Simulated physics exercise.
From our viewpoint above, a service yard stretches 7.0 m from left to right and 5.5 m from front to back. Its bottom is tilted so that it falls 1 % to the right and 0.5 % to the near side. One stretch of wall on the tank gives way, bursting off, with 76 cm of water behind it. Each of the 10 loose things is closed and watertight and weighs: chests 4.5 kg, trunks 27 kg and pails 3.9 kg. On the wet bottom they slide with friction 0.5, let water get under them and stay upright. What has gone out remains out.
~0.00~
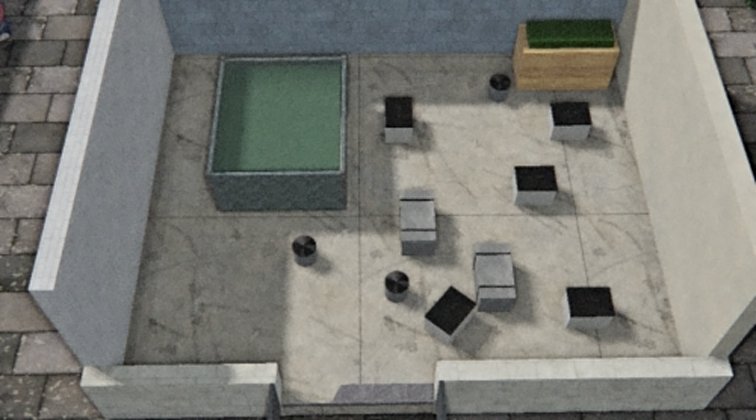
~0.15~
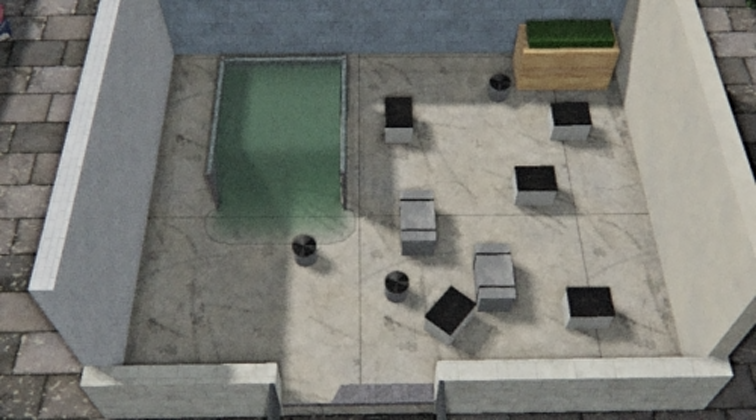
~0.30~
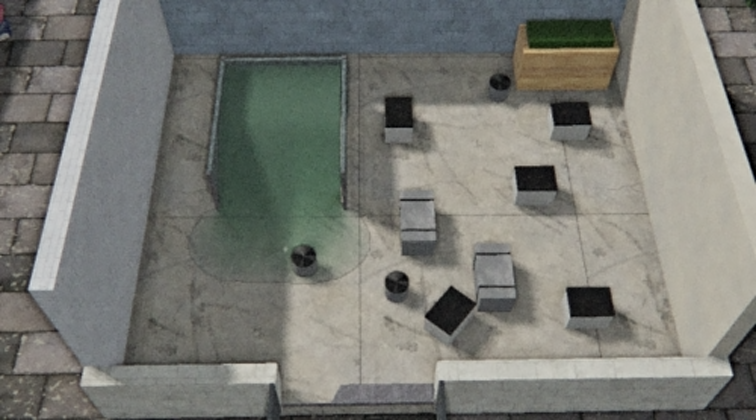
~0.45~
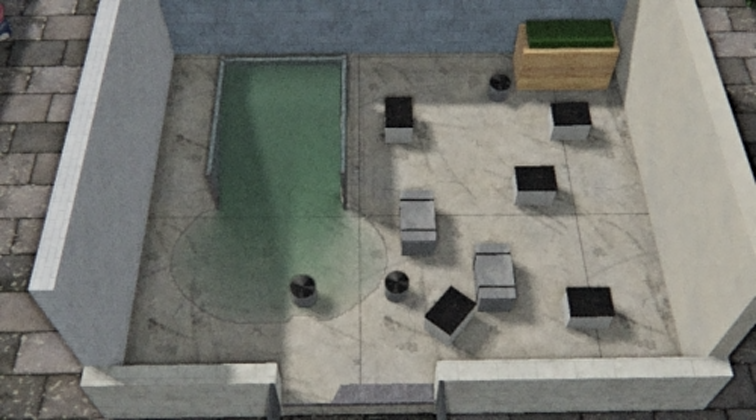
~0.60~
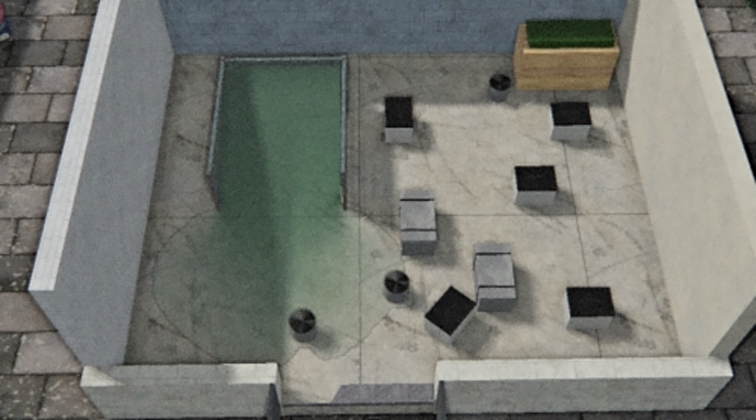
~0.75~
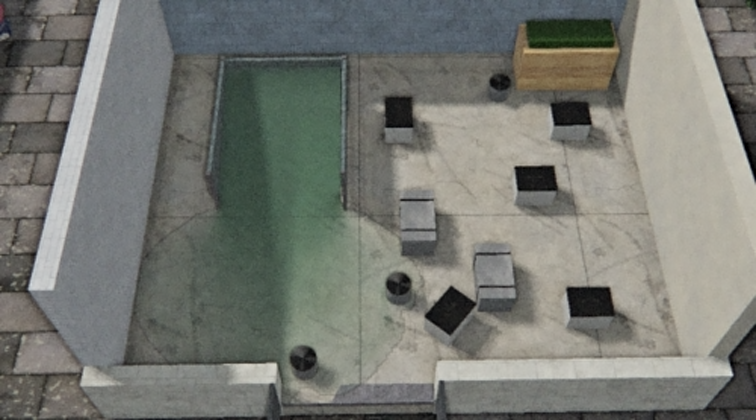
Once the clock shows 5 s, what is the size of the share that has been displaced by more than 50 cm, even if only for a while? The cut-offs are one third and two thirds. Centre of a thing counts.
Result: The central band.
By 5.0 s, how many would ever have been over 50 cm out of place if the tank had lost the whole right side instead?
In that case 9 of them.
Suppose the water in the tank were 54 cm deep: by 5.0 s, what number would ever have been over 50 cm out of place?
That would give 3.
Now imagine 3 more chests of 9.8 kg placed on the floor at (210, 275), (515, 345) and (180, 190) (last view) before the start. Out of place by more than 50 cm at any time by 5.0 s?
In that order: Past it, over, over.
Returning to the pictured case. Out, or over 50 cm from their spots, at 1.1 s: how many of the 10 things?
Answer: 1.
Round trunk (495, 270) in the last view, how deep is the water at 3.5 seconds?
I'd say some 1 cm.
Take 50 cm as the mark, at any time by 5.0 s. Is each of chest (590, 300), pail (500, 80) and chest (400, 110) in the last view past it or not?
In turn: Past it, less, less.
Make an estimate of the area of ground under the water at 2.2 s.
Near 15 m2 in all.
After 1.1 s 1 of 10 are over 50 cm from their spots; 0 afloat.
After 2.2 s 3 of 10 are over 50 cm from their spots; 1 afloat.
After 3.5 s 3 of 10 are over 50 cm from their spots; 1 afloat.
After 5.0 s 4 of 10 are over 50 cm from their spots, and 4 have been at some point; 3 afloat.
